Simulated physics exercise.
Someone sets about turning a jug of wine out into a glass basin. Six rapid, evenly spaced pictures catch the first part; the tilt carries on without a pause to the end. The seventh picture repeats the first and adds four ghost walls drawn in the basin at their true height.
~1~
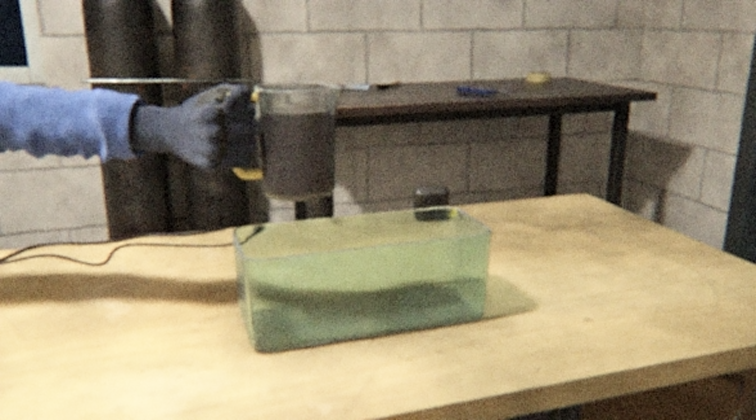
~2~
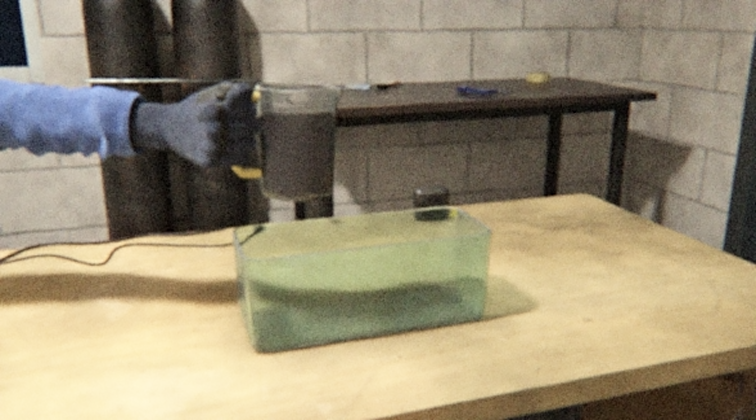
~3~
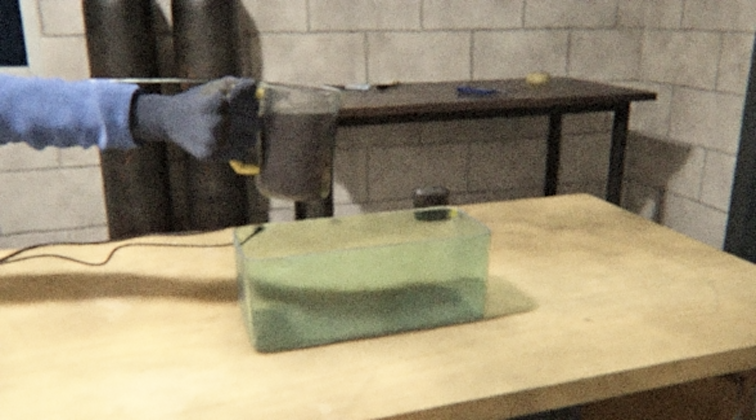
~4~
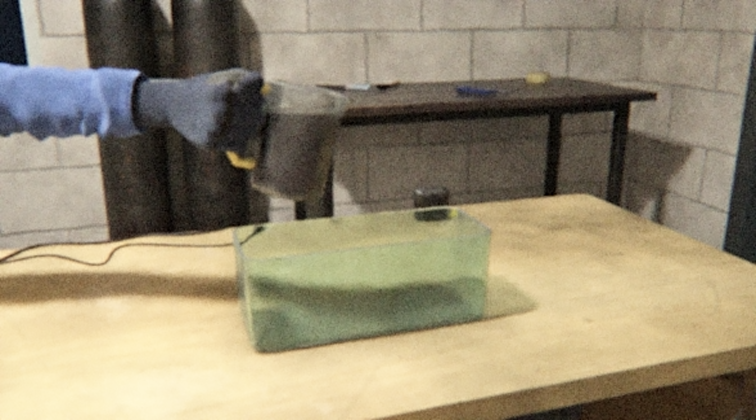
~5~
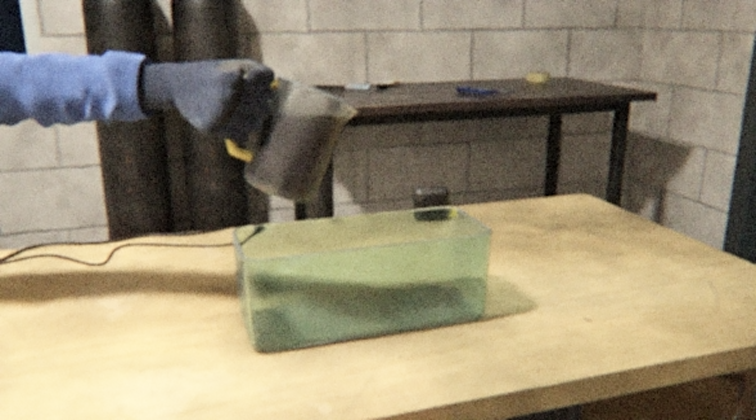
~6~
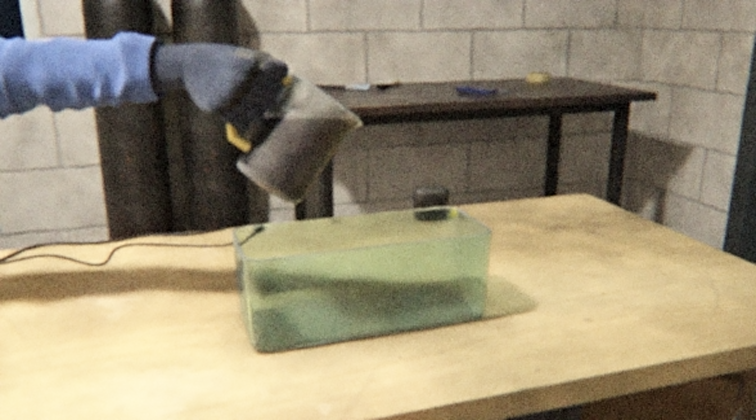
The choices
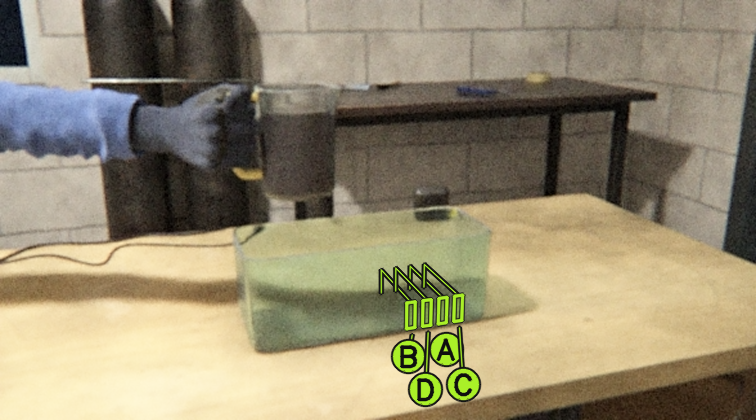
A gloved hand holds a jug of dark liquid above a glass basin and tilts it rightward.
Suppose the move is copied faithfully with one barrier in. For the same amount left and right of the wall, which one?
Use position B.
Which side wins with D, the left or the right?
The left one.
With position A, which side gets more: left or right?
The left one.
On the marked copy, A at (443, 329); B at (412, 334); C at (459, 327); D at (428, 332).
Choosing A, about 91 % ends left of the wall and 6 % right of it; 3 % is lost outside.
Choosing B, about 50 % ends left of the wall and 49 % right of it.
Choosing C, about 87 % ends left of the wall and 11 % right of it.
Choosing D, about 84 % ends left of the wall and 13 % right of it; 3 % is lost outside.
